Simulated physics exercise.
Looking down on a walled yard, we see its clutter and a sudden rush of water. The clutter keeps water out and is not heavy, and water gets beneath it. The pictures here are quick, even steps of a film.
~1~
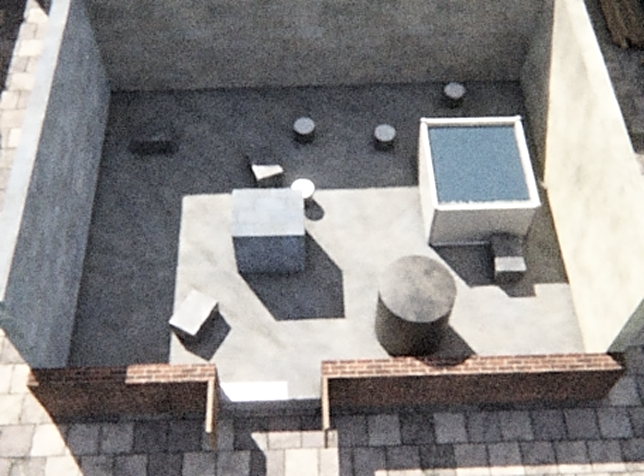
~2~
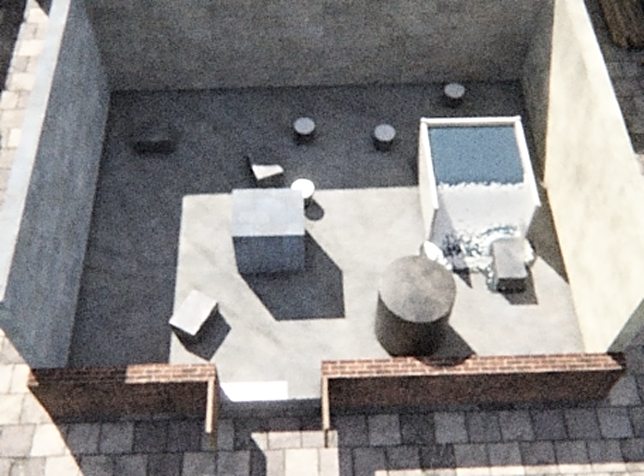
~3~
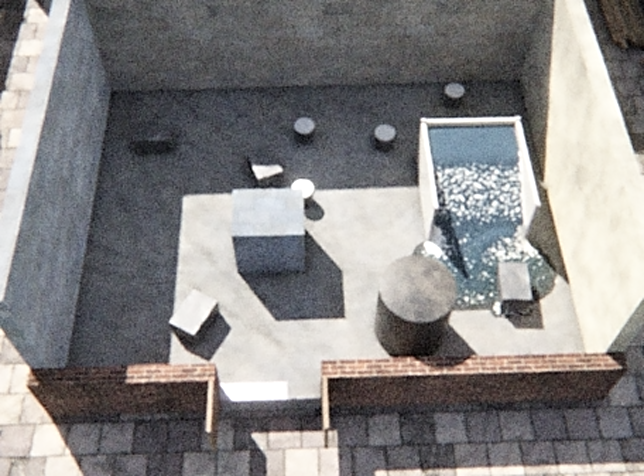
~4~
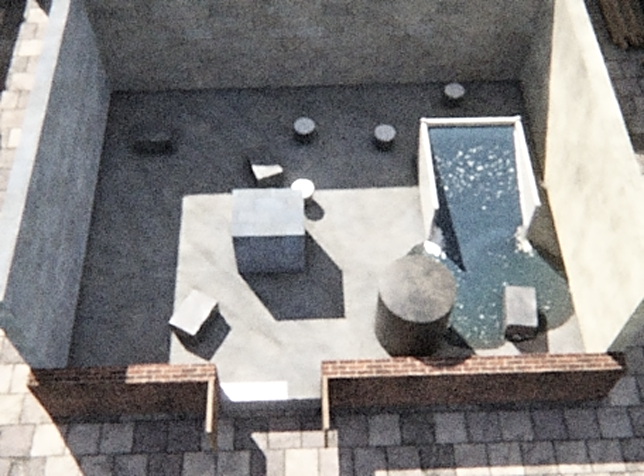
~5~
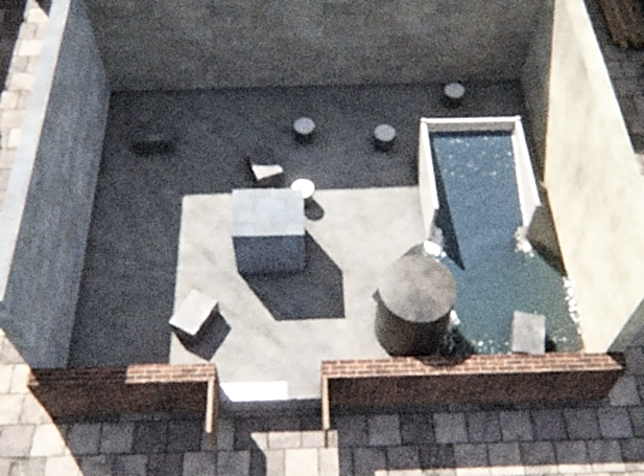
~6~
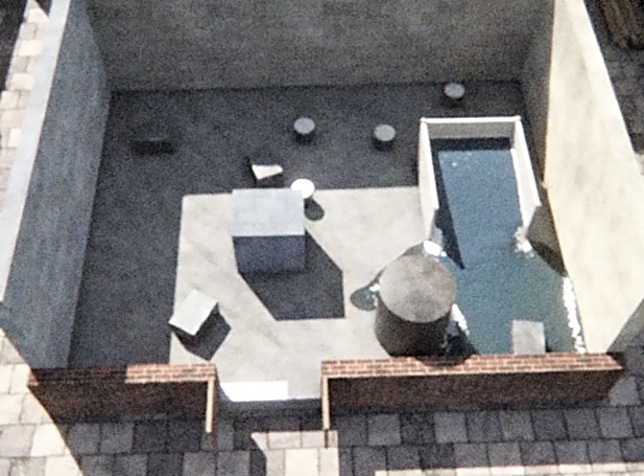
A walled yard with a pale floor, half in shadow, is seen from high above its low brick front wall. A bluish-grey block stands near the middle, a grey cylinder right of it, small stools behind, and a pale-framed tank of blue water at right. Water bursts from the tank's front and spreads around the cylinder, pushing a small grey crate toward the brick wall, while the camera stays still.
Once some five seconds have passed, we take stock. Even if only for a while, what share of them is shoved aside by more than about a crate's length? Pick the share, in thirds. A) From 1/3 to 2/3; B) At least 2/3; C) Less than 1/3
The answer is C.
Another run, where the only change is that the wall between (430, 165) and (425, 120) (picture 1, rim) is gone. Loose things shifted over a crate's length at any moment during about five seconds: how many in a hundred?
Near 60 in a hundred.
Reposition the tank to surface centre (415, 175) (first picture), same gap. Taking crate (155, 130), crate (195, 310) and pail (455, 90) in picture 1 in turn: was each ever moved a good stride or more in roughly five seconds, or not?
Object by object: Below the mark, over the mark, below the mark.
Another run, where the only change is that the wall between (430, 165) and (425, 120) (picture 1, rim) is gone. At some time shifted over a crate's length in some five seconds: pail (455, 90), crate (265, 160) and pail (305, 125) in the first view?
Taking them in order, less than that, displaced that much, displaced that much.
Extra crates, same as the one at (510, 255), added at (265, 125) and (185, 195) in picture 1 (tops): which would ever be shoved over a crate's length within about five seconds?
In sequence: Doesn't go far, doesn't go far.
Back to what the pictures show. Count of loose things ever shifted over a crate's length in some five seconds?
I make it 2.
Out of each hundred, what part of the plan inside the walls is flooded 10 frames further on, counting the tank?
I'd put it near 35 percent.
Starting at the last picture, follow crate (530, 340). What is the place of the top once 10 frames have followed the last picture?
My guess is roughly (532, 315).
A moment on, 1 of 8 are well off their spots; 1 afloat.
Next, 1 of 8 are well off their spots; 1 afloat.
Later, 2 of 8 are well off their spots; 2 afloat.
In the end, 2 of 8 are well off their spots, and 2 have been at some point; 2 afloat.
